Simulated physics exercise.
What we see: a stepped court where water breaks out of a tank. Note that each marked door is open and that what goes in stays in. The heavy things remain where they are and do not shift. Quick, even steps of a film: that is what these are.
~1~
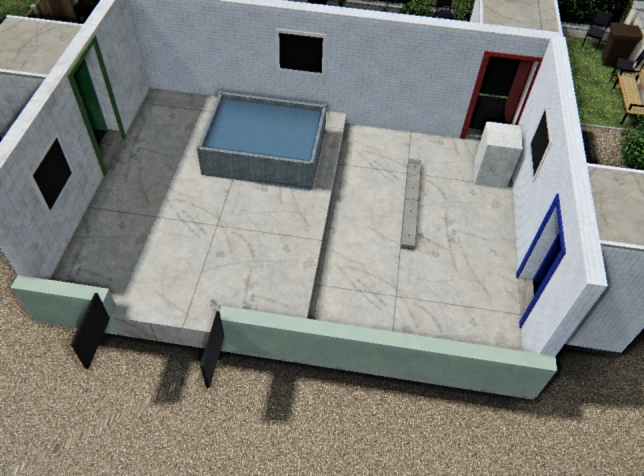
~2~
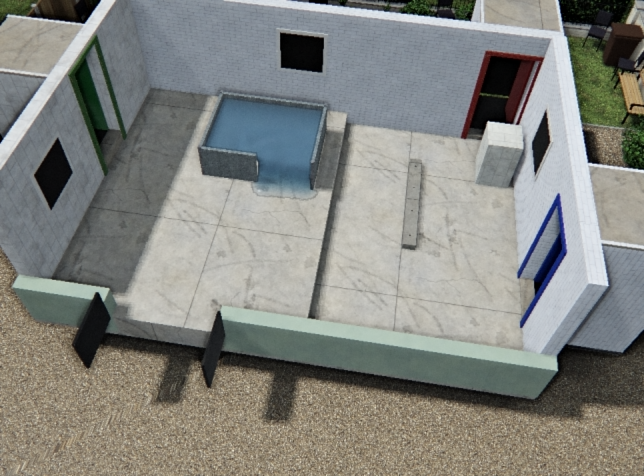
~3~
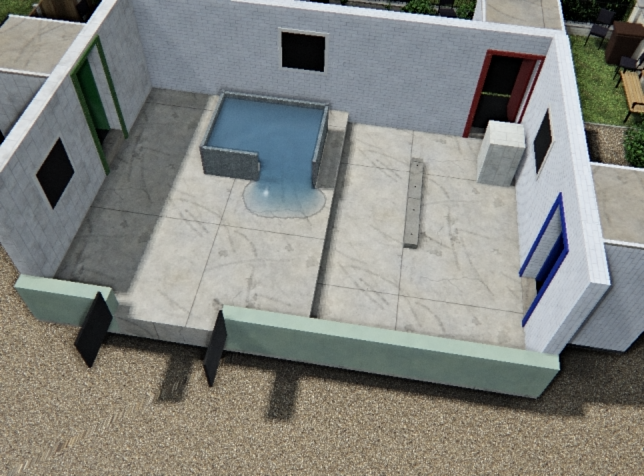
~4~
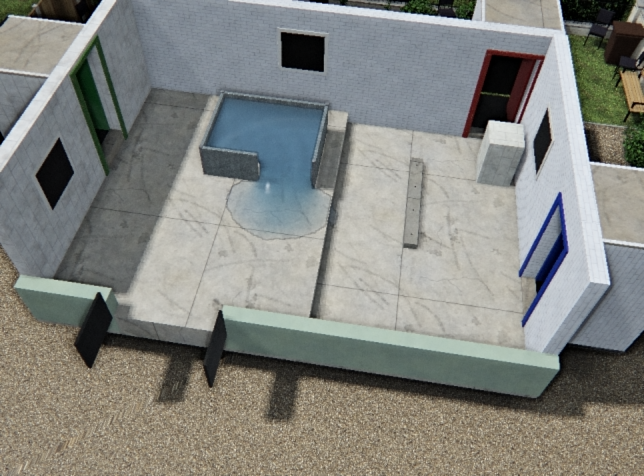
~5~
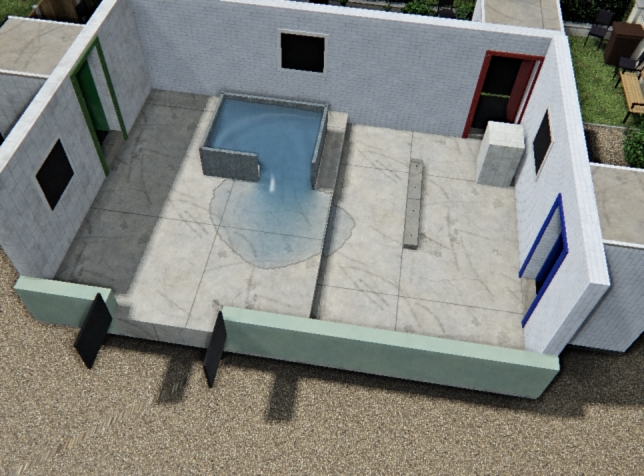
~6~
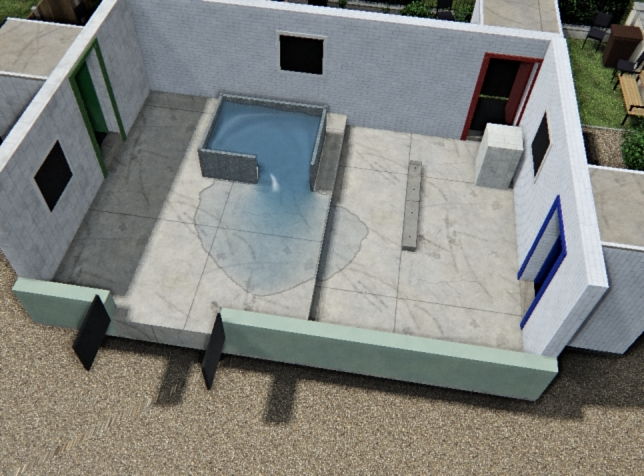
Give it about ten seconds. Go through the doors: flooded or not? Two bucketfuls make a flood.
In order: I predict the red door will remain at two buckets or below, I predict the green door will remain at two buckets or below, I predict the blue door will overshoot two buckets.
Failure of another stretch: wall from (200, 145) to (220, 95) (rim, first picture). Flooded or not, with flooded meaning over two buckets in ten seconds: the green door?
In brief, the green door exceeds the mark.
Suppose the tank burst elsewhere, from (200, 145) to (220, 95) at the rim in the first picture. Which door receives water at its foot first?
Call it the one in green.
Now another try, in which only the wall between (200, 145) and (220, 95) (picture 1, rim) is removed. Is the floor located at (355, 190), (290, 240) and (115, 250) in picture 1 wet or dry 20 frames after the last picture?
Untouched, untouched, soaked.
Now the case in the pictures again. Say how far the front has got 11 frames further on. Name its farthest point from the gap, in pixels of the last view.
Around (493, 371).
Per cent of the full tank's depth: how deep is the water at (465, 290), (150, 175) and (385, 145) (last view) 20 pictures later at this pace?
In order: About 2, 0 and 0 in a hundred.
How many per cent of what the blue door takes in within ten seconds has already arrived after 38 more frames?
I make it 65 per cent.
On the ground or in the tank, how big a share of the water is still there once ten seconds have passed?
About 72 %.
A moment on, water covers 25 % of the floor; the red door not reached, the green door not reached, the blue door not reached.
Next, water covers 35 % of the floor; the red door not reached, the green door not reached, the blue door not reached.
Then, water covers 40 % of the floor; the red door not reached, the green door not reached, the blue door wet at the sill, nothing in.
Later, water covers 55 % of the floor; the red door wet at the sill, nothing in, the green door not reached, the blue door over two buckets in.
In the end, water covers 75 % of the floor; the red door wet at the sill, nothing in, the green door wet at the sill, nothing in, the blue door over two buckets in.
